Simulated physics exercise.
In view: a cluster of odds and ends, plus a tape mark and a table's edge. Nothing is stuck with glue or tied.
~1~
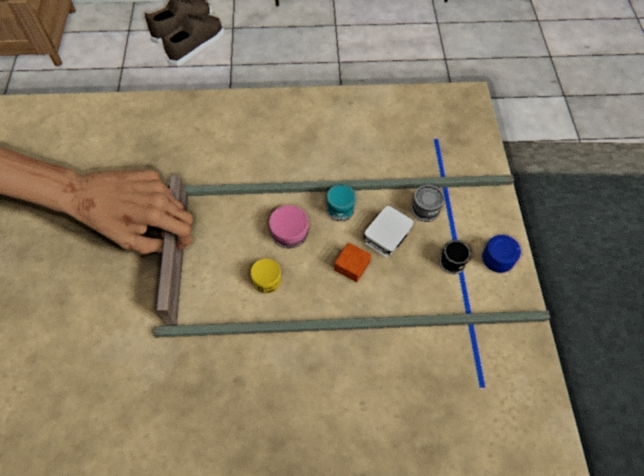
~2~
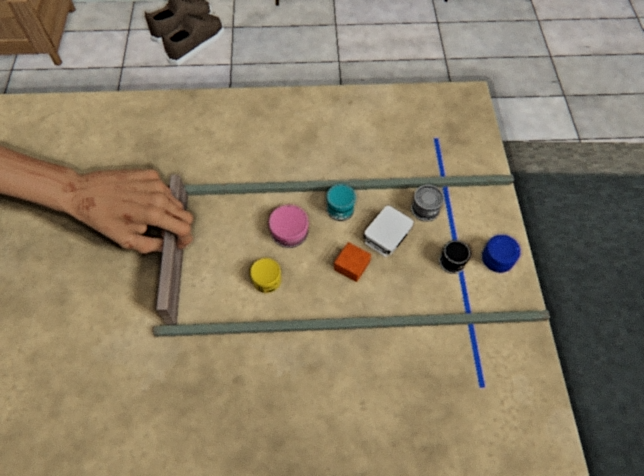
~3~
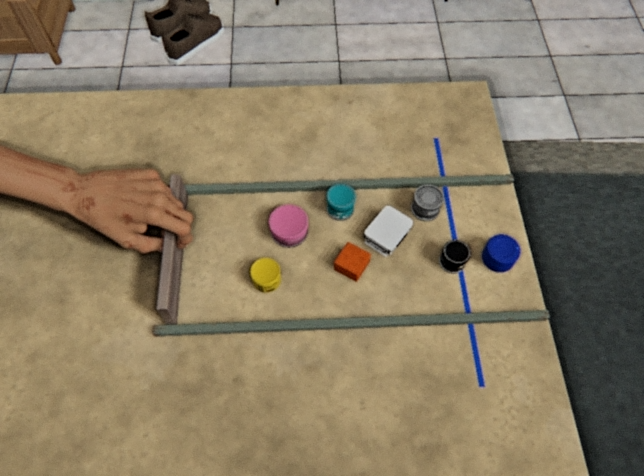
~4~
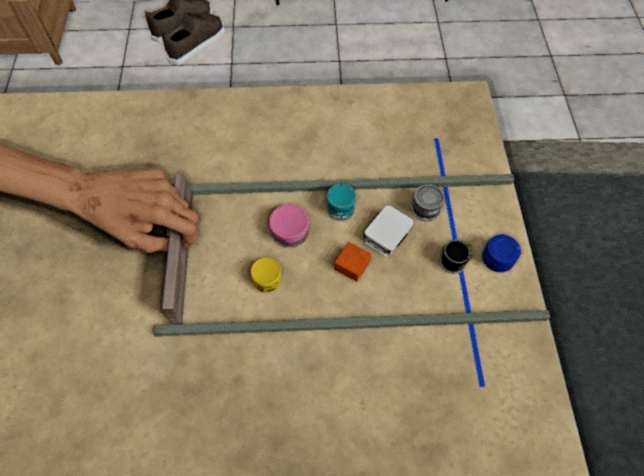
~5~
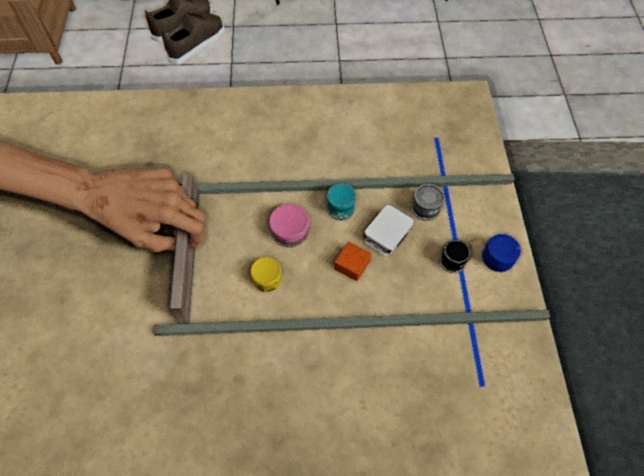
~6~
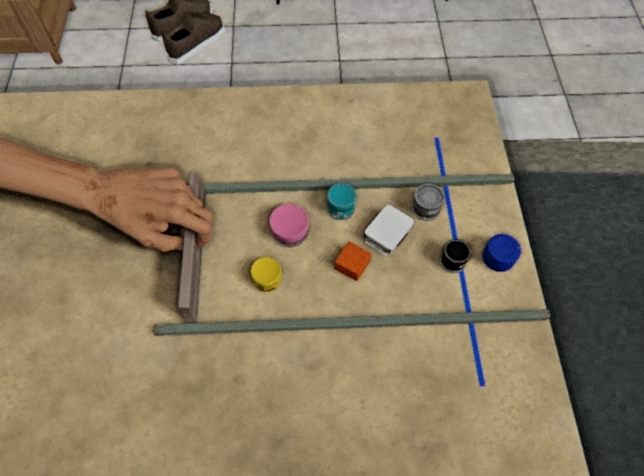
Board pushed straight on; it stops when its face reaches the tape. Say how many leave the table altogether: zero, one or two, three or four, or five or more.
From what I see, the table loses nothing at all.
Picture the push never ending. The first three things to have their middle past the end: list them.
In order: The blue lid, the white case and the grey tin.
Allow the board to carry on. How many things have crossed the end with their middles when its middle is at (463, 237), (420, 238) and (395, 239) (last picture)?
0; 0; 0.
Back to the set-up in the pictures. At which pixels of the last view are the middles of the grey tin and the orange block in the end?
The grey tin settles near (492, 198); as for the orange block, near (478, 255).
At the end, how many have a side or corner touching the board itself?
It's touching 4 at the end.
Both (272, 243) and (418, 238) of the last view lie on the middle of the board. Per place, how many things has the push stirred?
By the first moment it's 2, by the second it's 7.
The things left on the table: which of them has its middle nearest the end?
That would be the blue lid.
Early on, none off yet; blue lid at rest near (501, 253); black pot at rest near (455, 256); grey tin at rest near (428, 203).
A while later, none off yet; blue lid at rest near (502, 253); black pot travelled about its own width near (481, 270); grey tin travelled about its own width near (456, 199).
Finally, the number that fall off is zero.
